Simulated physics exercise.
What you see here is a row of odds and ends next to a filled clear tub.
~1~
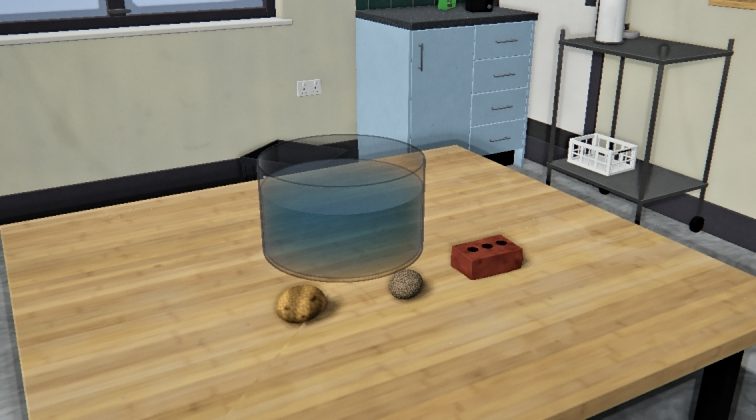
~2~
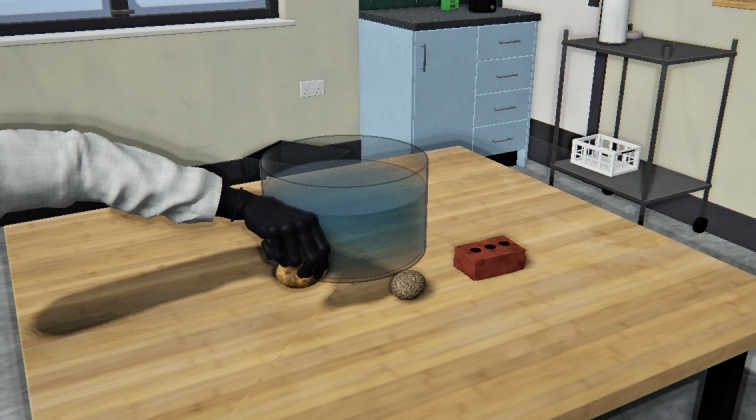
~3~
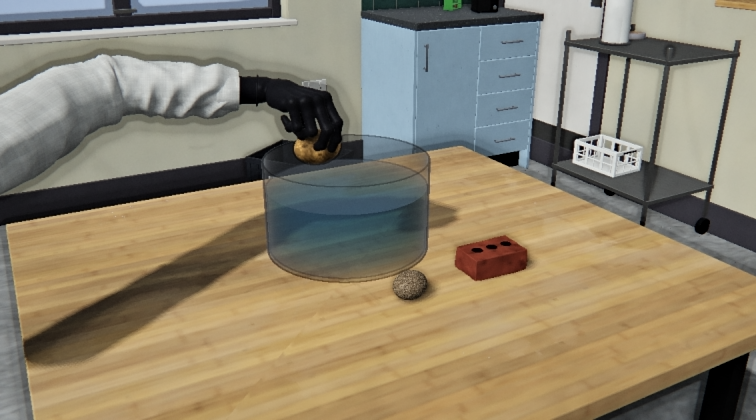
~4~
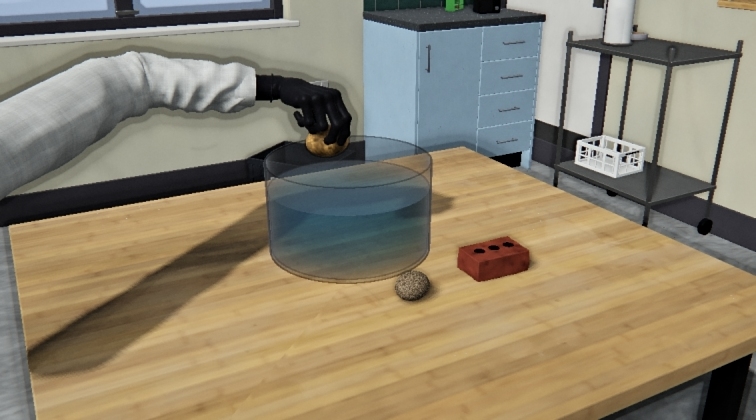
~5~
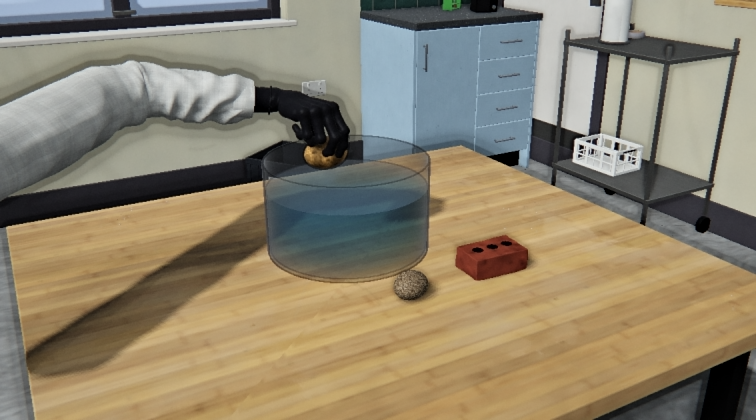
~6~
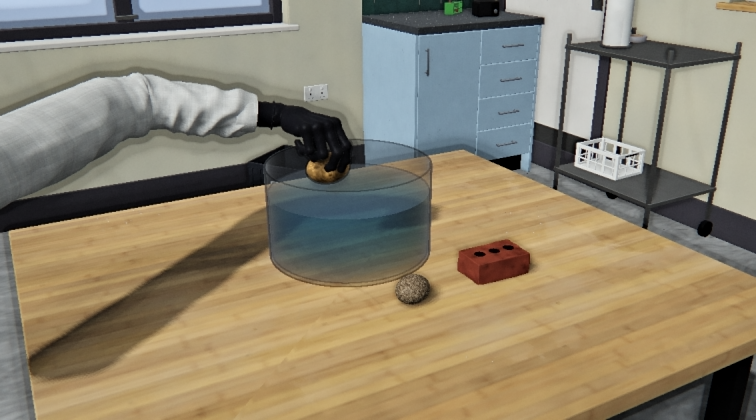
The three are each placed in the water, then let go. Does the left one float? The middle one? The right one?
Starting at the left, it drops under, then it drops under, then it drops under.
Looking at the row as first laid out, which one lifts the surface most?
The far-right item.
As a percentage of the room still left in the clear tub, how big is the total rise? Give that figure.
It comes to around 16 per cent.
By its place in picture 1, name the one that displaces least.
It's the centre of the three, I reckon.
Shortly, the potato ends at the bottom.
Then, the stone ends at the bottom.
At the finish, the piece of brick ends at the bottom; afloat, none of them.
